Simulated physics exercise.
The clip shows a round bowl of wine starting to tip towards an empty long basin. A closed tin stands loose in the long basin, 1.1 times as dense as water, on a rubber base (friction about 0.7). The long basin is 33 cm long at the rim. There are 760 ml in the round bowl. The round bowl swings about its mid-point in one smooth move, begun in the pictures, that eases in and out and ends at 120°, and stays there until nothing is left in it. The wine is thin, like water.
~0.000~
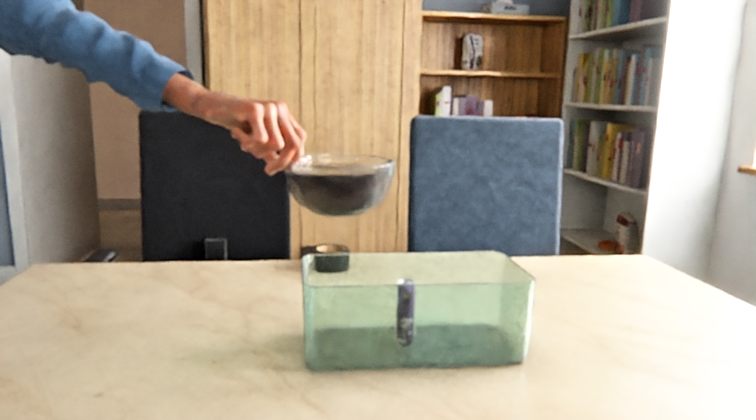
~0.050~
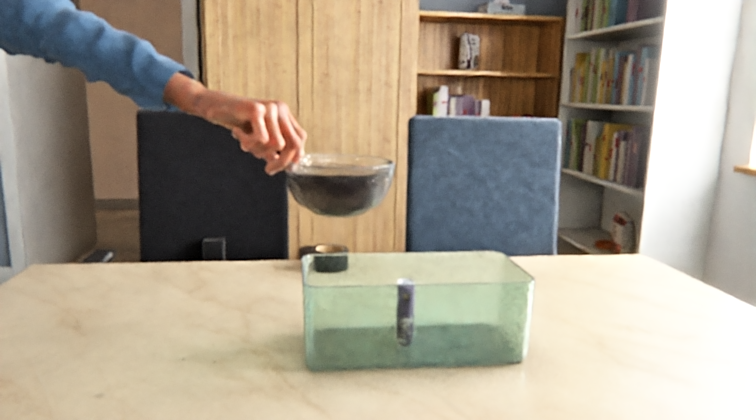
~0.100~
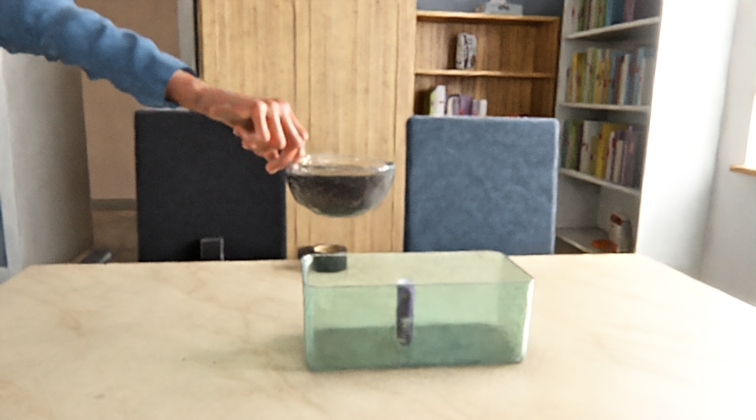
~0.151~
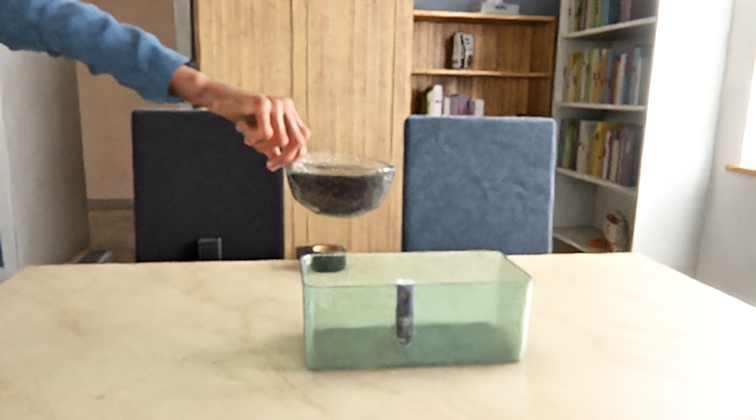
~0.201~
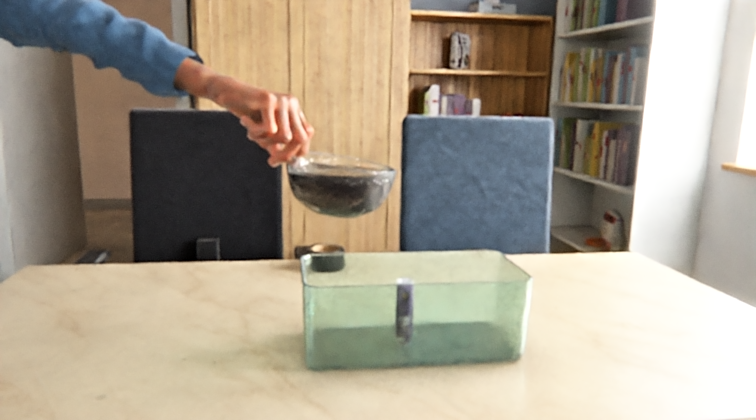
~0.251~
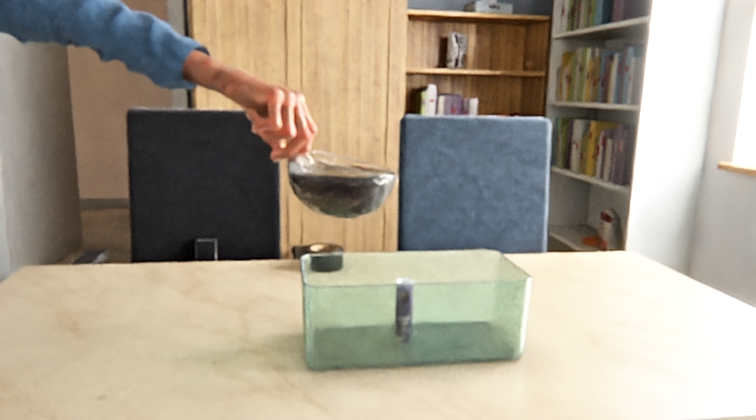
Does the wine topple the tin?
It remains upright.
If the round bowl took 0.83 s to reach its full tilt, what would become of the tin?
The tin keeps standing.
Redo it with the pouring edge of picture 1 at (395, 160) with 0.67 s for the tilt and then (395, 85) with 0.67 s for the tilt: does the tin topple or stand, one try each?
First it stays up; then it topples.
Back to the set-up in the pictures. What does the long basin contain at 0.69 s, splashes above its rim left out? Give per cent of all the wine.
Near 32 in a hundred.
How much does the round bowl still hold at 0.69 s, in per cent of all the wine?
Near 34 in a hundred.
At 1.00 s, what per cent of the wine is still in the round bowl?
Near 0 in a hundred.
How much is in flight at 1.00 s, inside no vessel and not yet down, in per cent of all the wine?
Near 2 in a hundred.
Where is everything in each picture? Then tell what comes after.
In the first frame, it leans 0°; its right rim is at (393, 162); the wine meets the walls at (287, 170) and (390, 170); the long basin's rim runs from (303, 271) to (519, 267); the tin's top is at (407, 285).
In the second frame, it leans 1°; its right rim is at (393, 163); the wine meets the walls at (287, 169) and (390, 171).
In the third frame, it leans 2°; its right rim is at (393, 165); the wine meets the walls at (287, 170) and (390, 172).
In the fourth frame, it leans 5°; its right rim is at (394, 168); the wine meets the walls at (288, 169) and (390, 173).
In the fifth frame, it leans 8°; its right rim is at (394, 171); the wine meets the walls at (289, 169) and (391, 173).
In the sixth frame, it leans 12°; its right rim is at (395, 175); the wine meets the walls at (291, 170) and (392, 174).
After 0.69 s the tilt is 73° and 34 per cent is still to pour; the tin stands where it began.
After 1.00 s the tilt is 112° and 0 per cent is still to pour; the tin stands where it began.
After 1.34 s the tilt is 120° and 0 per cent is still to pour; the tin stands where it began.
After 1.70 s the tilt is 120° and 0 per cent is still to pour; the tin stands where it began.
In the end the tin stands where it began.
